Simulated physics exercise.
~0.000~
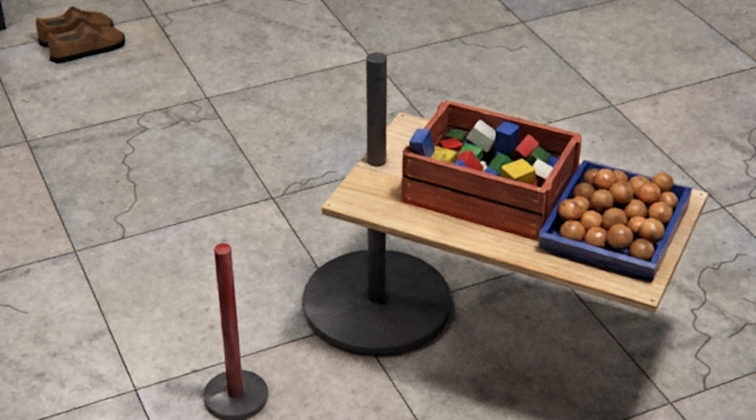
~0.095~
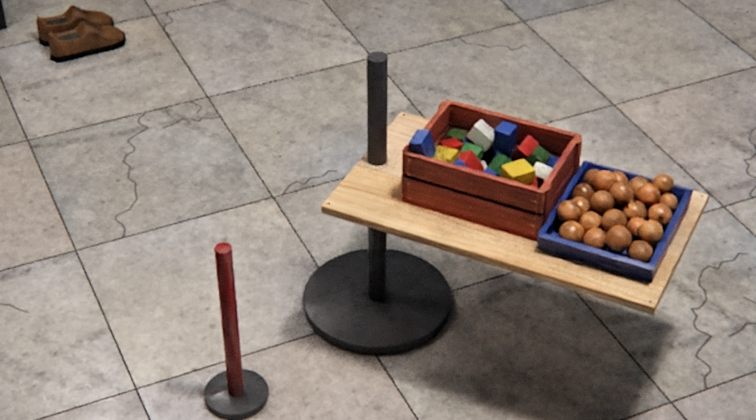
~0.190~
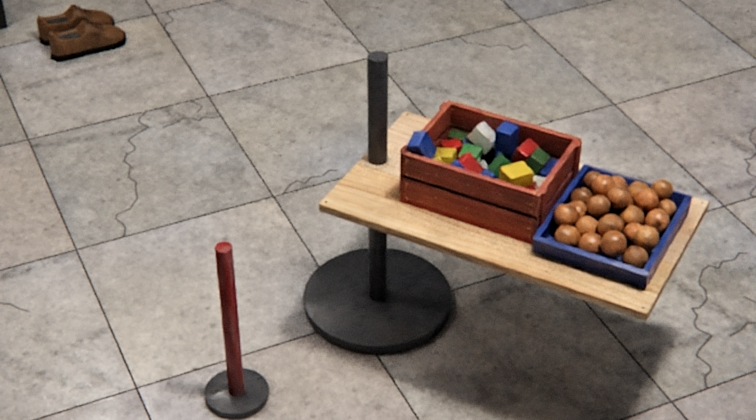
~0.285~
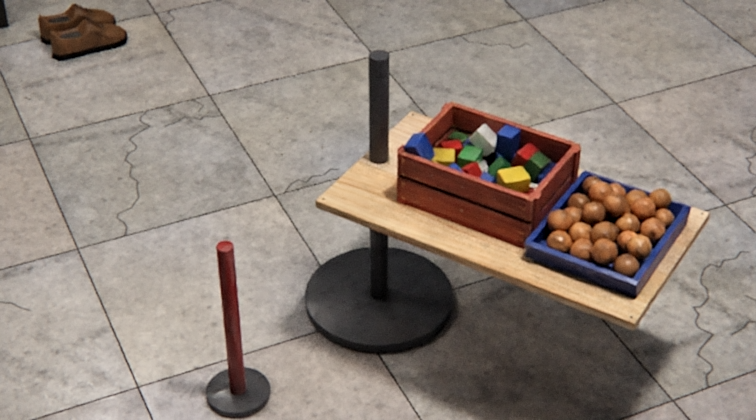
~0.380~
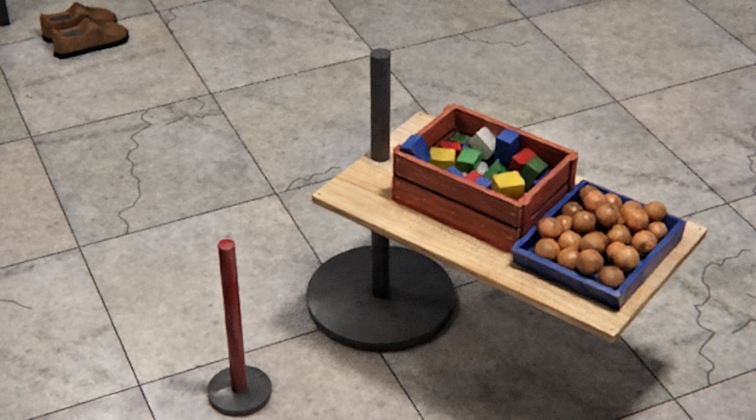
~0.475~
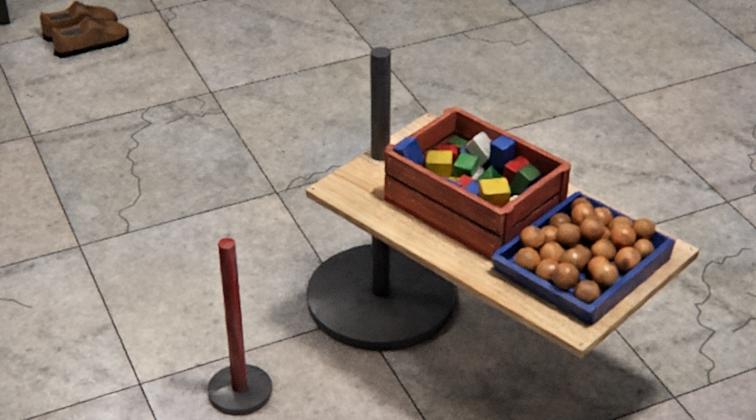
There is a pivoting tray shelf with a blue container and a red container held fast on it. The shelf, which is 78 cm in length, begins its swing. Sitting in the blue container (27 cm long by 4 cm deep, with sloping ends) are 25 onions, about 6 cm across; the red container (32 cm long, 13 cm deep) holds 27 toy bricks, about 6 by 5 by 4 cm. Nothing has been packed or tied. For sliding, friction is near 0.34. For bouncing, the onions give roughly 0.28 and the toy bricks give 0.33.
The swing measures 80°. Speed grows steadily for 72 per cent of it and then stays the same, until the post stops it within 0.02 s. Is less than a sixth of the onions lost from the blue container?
Yes.
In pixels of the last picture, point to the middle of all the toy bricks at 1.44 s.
(338, 213).
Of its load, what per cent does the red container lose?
Red container, 0 in a hundred gone.
After 1.02 s, it reaches the stop.
After 1.10 s, the blue container is down by 1 of 25 and the red container has all 27.
After 1.22 s, the blue container is down by 1 of 25 and the red container has all 27.
After 1.44 s, the blue container is down by 2 of 25 and the red container has all 27.
When it is over (at 1.88 s), the blue container is down by 2 of 25 and the red container has all 27. Asked share, 2 of 25, 8 per cent.
